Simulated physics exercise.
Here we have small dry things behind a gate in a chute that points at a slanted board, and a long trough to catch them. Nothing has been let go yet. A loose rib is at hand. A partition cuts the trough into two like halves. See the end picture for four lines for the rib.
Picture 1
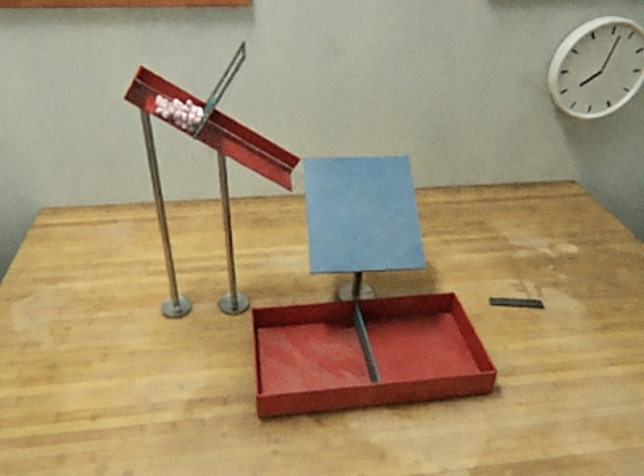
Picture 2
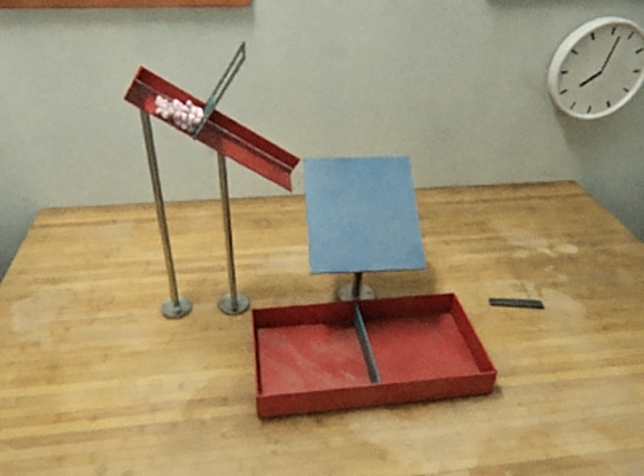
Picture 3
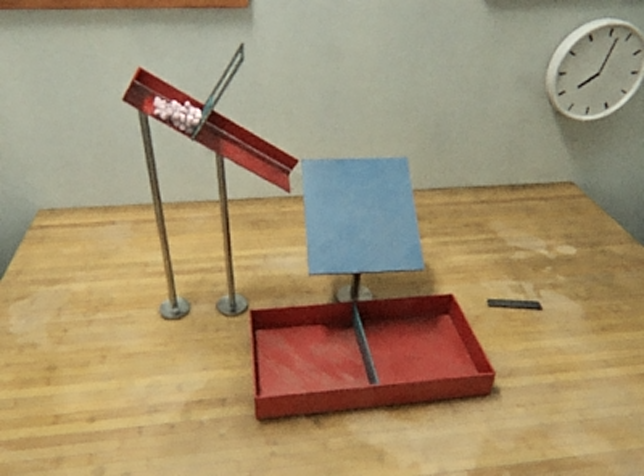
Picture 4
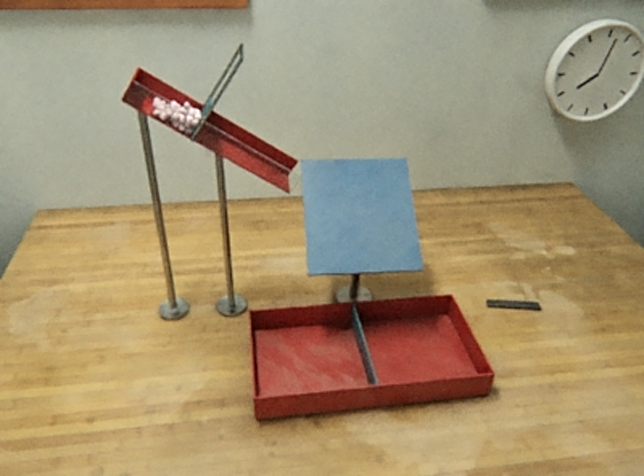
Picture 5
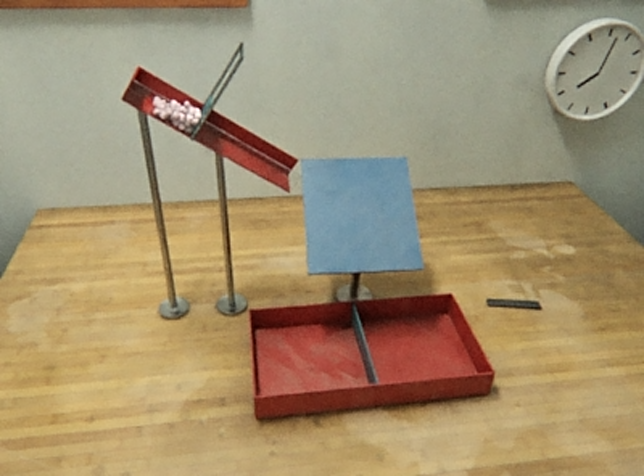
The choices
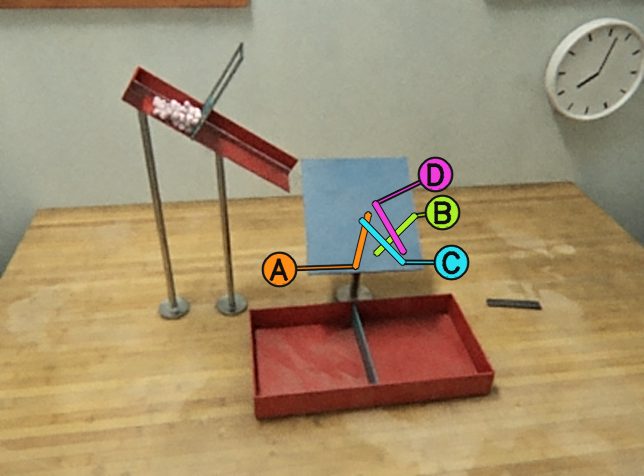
On a pale wooden tabletop before a light grey wall, seen from the front and slightly above, a small apparatus stands with a round white clock at upper right. Pink-and-white pellets sit behind a grey gate in a sloping red chute on two metal posts at left, beside a tilted blue board, a divided red trough and a loose dark strip. Nothing moves except a very slight shift of the camera.
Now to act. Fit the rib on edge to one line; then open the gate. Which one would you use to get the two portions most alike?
Best: B.
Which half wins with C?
More lands on the right.
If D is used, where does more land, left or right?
Right.
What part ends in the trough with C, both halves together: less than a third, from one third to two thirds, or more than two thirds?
It is from one third to two thirds.
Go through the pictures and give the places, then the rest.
In the first frame, load behind the gate at (187, 111), sugar pearls; lip of the chute at (291, 183), sloping gently.
In the second frame, middle of the board at (362, 211), tilted fairly steeply; middle of its low edge at (369, 271); of its high edge at (357, 157).
In the third frame, front corners of the trough at (255, 397) and (495, 373); front end of its middle wall at (379, 385); gate still shut at (209, 107).
In the fourth frame, middle of the load at (185, 113); lip at (288, 185).
In the fifth frame, middle of the load at (185, 112); lip at (289, 184).
On the marked copy, line A from (368, 214) to (355, 266); line B from (414, 215) to (376, 253); line C from (362, 220) to (402, 262); line D from (375, 203) to (403, 251).
For line A, of what is caught, nearly all in the left half, a small part in the right.
For line B, of what is caught, about two thirds in the left half, about a third in the right.
For line C, of what is caught, none in the left half, all in the right.
For line D, of what is caught, none in the left half, all in the right.
